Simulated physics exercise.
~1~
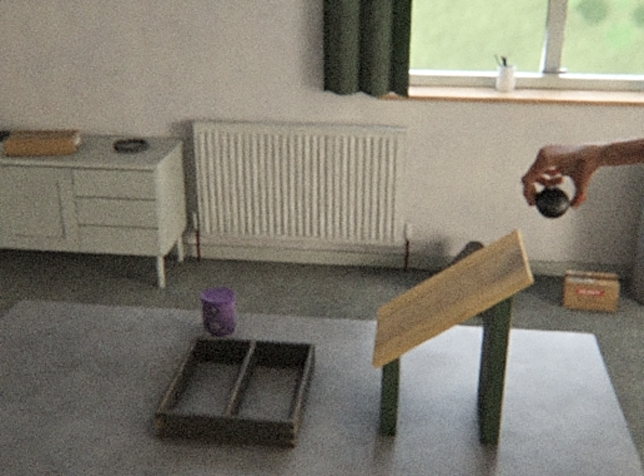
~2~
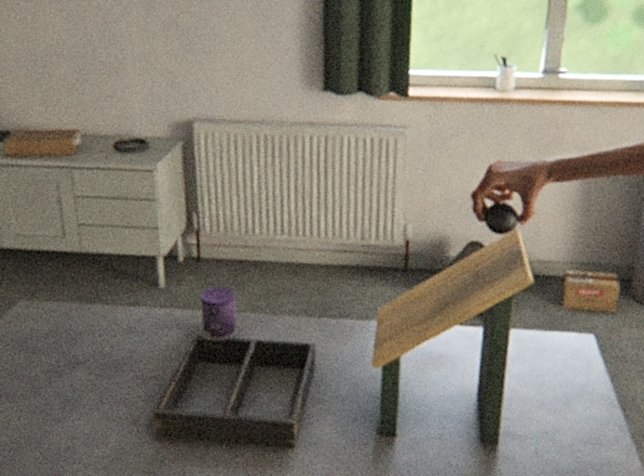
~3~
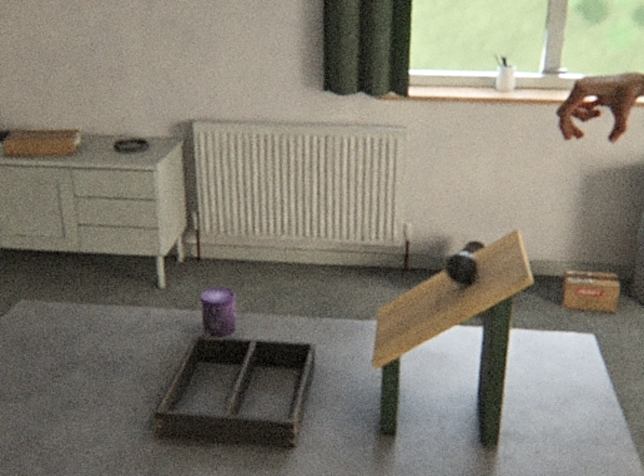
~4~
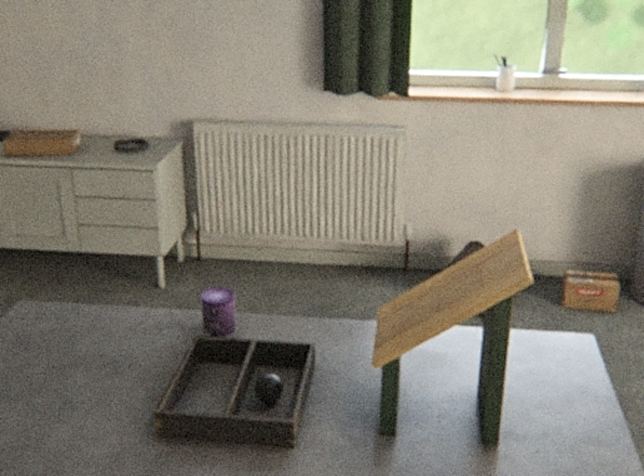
The clip opens on a grey tabletop holding a slanted wooden board on dark green legs, a dark tray with two bays to its left, and a purple tin behind the tray. A hand reaches in from the right, holding a black ball beyond the board's raised end. It carries the ball left until it is just above the top of the slope. The fingers let go and the hand draws back to the right, leaving the ball on the upper part of the board. Finally, the hand is gone and the ball sits in the tray's right bay, nearer the board, while the purple tin stands where it was.
